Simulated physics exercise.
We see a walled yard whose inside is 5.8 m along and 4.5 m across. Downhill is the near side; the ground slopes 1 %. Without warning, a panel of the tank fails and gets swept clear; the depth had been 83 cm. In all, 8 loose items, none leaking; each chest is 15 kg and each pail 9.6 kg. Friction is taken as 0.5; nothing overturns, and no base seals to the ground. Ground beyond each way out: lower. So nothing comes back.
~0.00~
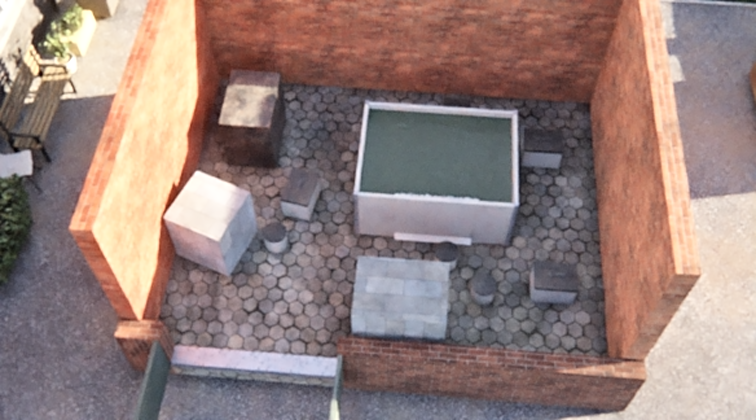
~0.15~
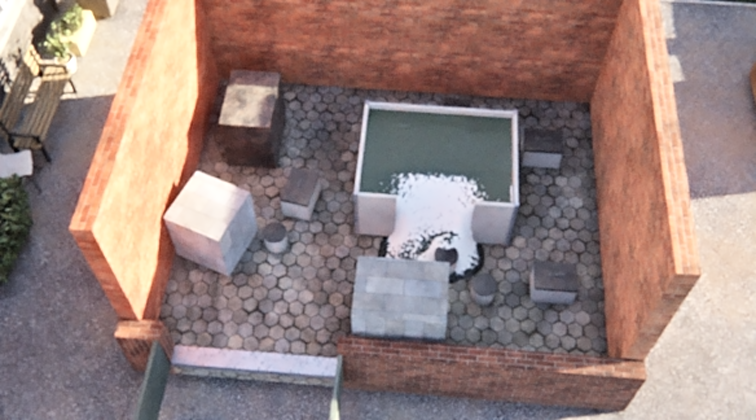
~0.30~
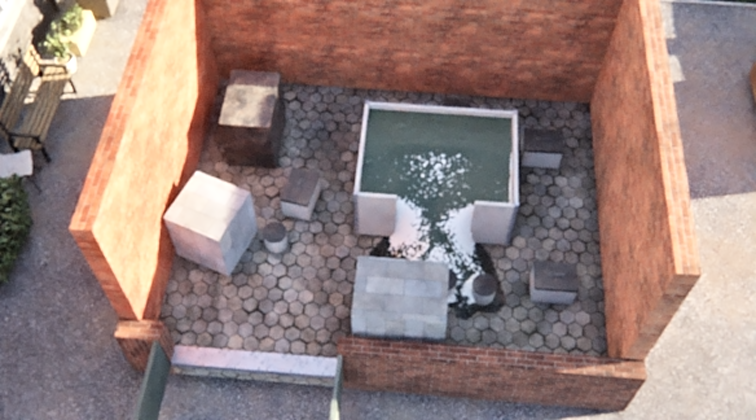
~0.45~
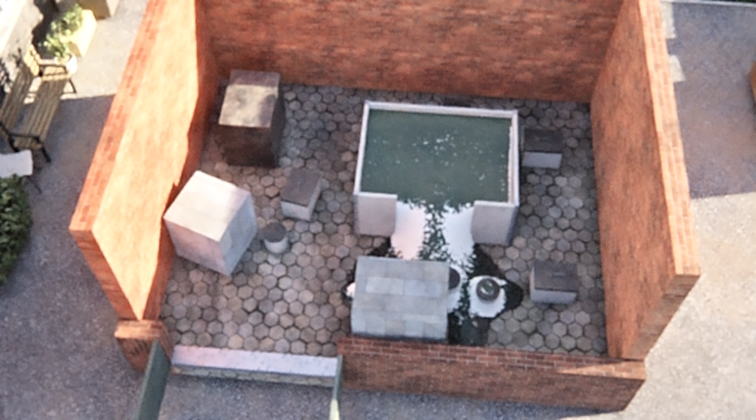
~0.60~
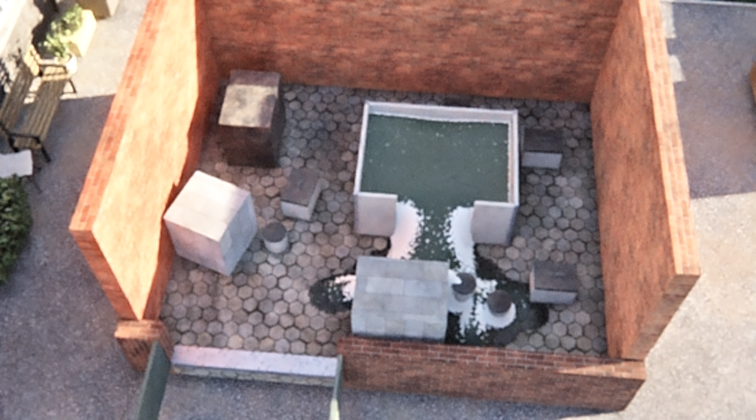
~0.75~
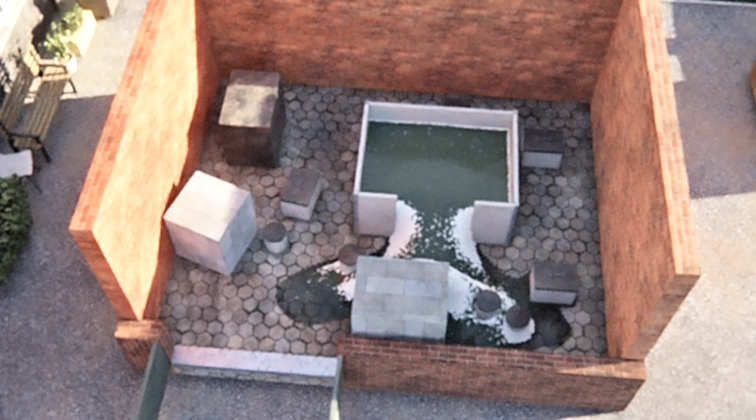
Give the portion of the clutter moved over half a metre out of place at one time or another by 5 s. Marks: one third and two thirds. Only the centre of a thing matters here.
It is a high share, two thirds or above that.
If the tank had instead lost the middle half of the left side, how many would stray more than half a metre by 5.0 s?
So the tally would be 3.
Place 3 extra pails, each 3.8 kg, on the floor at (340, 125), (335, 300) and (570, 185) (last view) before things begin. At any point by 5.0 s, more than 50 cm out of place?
Result, in sequence: Below the mark / above the mark / above the mark.
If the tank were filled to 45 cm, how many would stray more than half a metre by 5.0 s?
The answer would then be 4.
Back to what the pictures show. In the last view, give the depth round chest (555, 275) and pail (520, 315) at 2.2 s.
I'd put it at 9 cm and 35 cm respectively.
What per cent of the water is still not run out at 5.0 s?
Around 90 per cent of the water is still in there.
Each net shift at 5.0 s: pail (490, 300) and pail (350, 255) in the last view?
Going in order, that's 250 cm for one and 250 cm for the other.
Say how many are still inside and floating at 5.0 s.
At that moment 3.
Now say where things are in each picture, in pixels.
A pail at (447, 251) rests on the ground; a pail is out of sight; water covers 3.0 m2; 0 of 8 have shifted, in the first picture.
A pail at (447, 255), on the bottom, 6 cm from its start; a pail is out of sight; water covers 3.7 m2; 1 of 8 have shifted, in the second picture.
A pail at (445, 278) rests on the ground, 41 cm from its start; a pail is out of sight; water covers 4.4 m2; 2 of 8 have shifted, in the third picture.
A pail at (449, 278) floats, 45 cm from its start; a pail is out of sight; 5.1 m2 under water; 3 of 8 have shifted, in the fourth picture.
A pail at (465, 283) floats, 58 cm from its start; a pail is out of sight; water covers 5.7 m2; 3 of 8 have shifted, in the fifth picture.
A pail at (489, 300) floats, 92 cm from its start; a pail at (350, 254), on the bottom, 76 cm from its start; water covers 6.6 m2; 3 of 8 have shifted, in the sixth picture.
After 1.1 s 3 of 8 are over 50 cm from their spots; 1 afloat.
After 2.2 s 6 of 8 are over 50 cm from their spots; 2 afloat.
After 3.5 s 7 of 8 are over 50 cm from their spots; 4 afloat.
After 5.0 s 7 of 8 are over 50 cm from their spots, and 7 have been at some point; 3 afloat.
